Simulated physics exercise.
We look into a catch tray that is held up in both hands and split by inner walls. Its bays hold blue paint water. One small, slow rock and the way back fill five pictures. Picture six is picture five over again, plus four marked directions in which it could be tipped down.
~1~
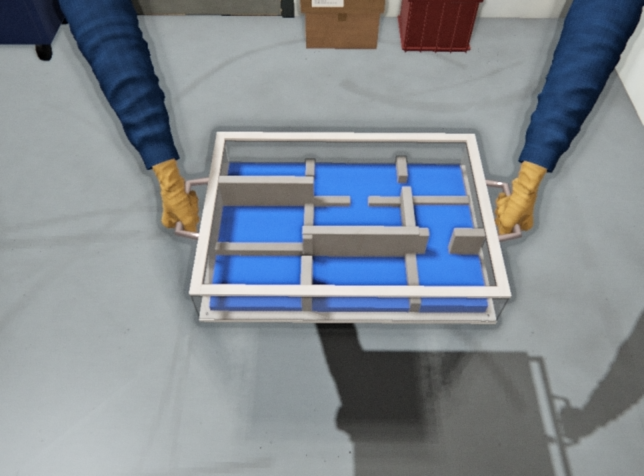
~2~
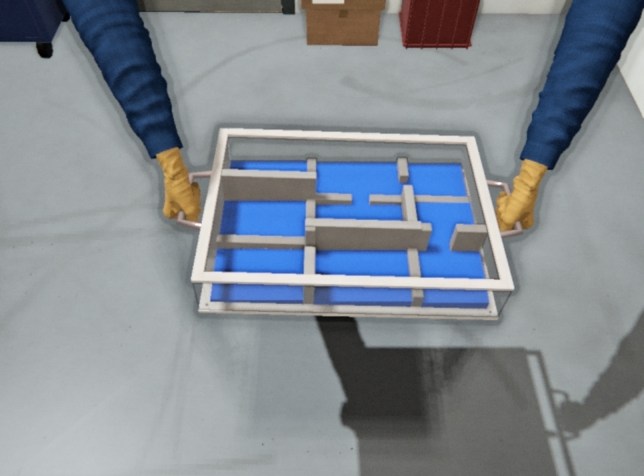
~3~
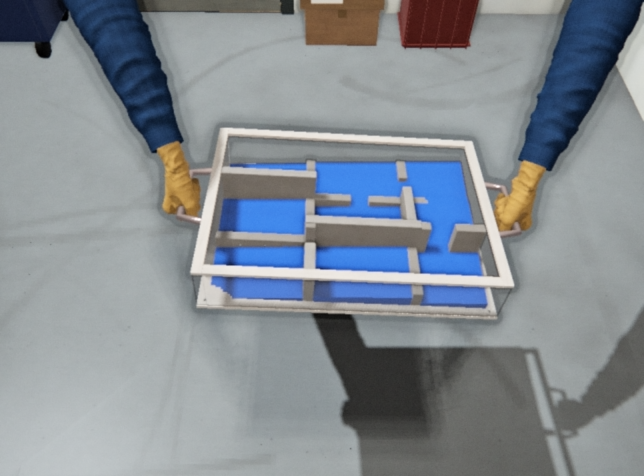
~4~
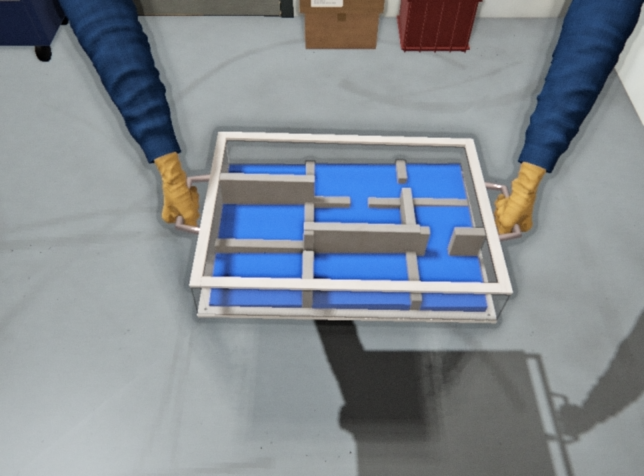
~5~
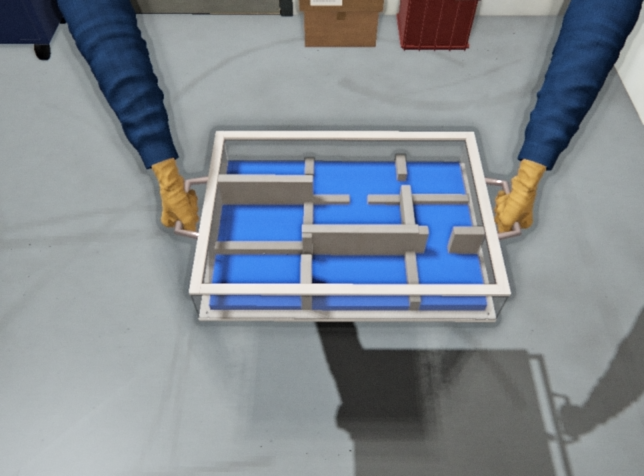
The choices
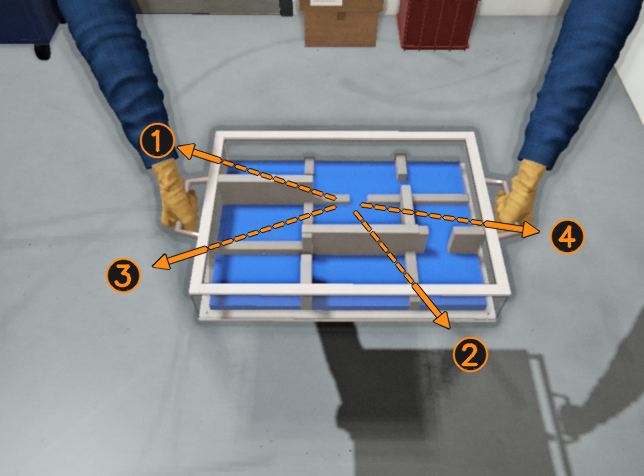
Gloved hands holding a divided tray of blue liquid, tilting it slightly toward the back right, then bringing it level again.
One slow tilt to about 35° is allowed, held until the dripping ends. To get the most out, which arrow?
I would pick arrow 2.
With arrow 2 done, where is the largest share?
It is the front right one.
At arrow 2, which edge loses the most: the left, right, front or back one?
The front rim.
In orange, 1 ends at (183, 148); 2 ends at (445, 323); 3 ends at (158, 264); 4 ends at (533, 231).
For arrow 1, about 45 % stays in the tray, the largest part in the back left bay.
For arrow 2, about 35 % stays in the tray, the largest part in the front right bay.
For arrow 3, about 45 % stays in the tray, the largest part in the front left bay.
For arrow 4, about 51 % stays in the tray, the largest part in the front right bay.
